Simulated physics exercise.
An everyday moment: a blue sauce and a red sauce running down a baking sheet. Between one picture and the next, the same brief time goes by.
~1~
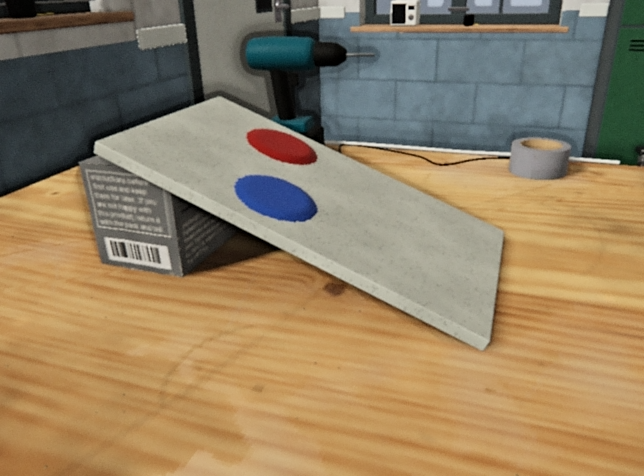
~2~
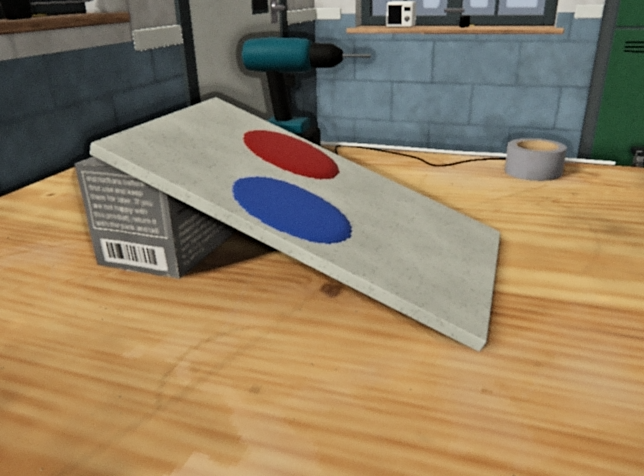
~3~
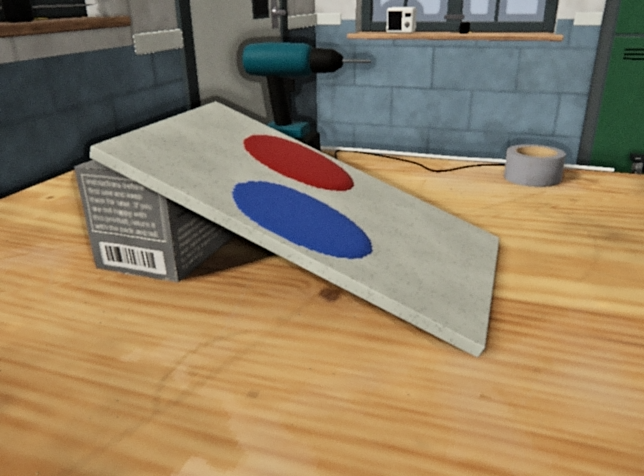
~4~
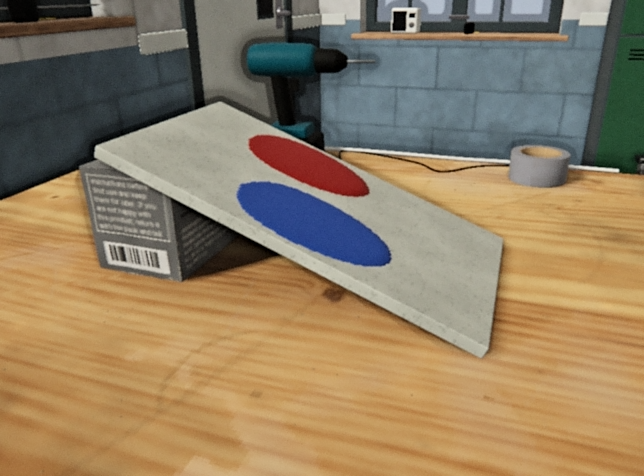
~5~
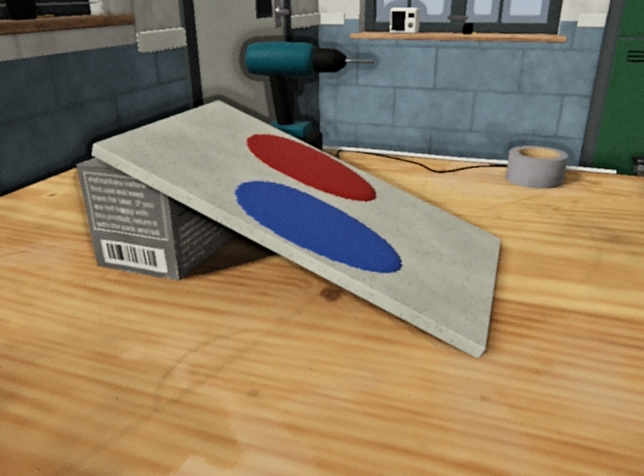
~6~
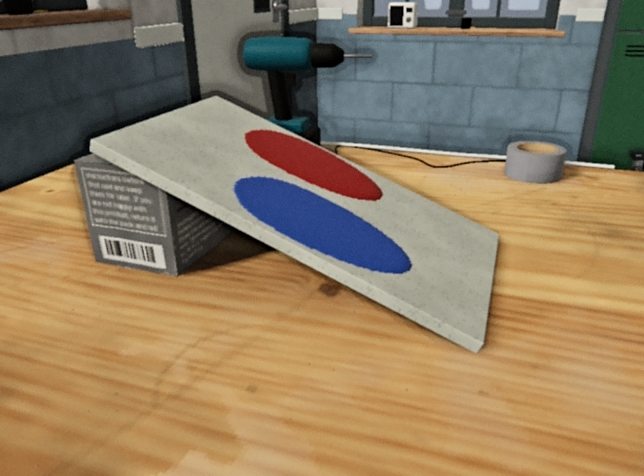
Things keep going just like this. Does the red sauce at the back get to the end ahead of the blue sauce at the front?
No.
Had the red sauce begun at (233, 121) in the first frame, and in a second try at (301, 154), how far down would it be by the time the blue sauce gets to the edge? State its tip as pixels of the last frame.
Roughly (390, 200), then (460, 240) for the other start.
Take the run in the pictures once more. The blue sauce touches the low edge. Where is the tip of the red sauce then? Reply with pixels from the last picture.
Roughly (434, 222).
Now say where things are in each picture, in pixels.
In the first picture, tip of the blue sauce half way down; tip of the red sauce (307, 157) half way down.
In the second picture, tip of the blue sauce (341, 230) three quarters of the way down; tip of the red sauce half way down.
In the third picture, tip of the blue sauce three quarters of the way down; tip of the red sauce (346, 183) half way down.
In the fourth picture, tip of the blue sauce (382, 255) three quarters of the way down; tip of the red sauce half way down.
In the fifth picture, tip of the blue sauce three quarters of the way down; tip of the red sauce (369, 194) half way down.
In the sixth picture, tip of the blue sauce (401, 261) three quarters of the way down; tip of the red sauce three quarters of the way down.
Soon after, the blue sauce is close to the edge; the red sauce is three quarters of the way down.
In the end, the blue sauce is at the low edge; the red sauce is three quarters of the way down.
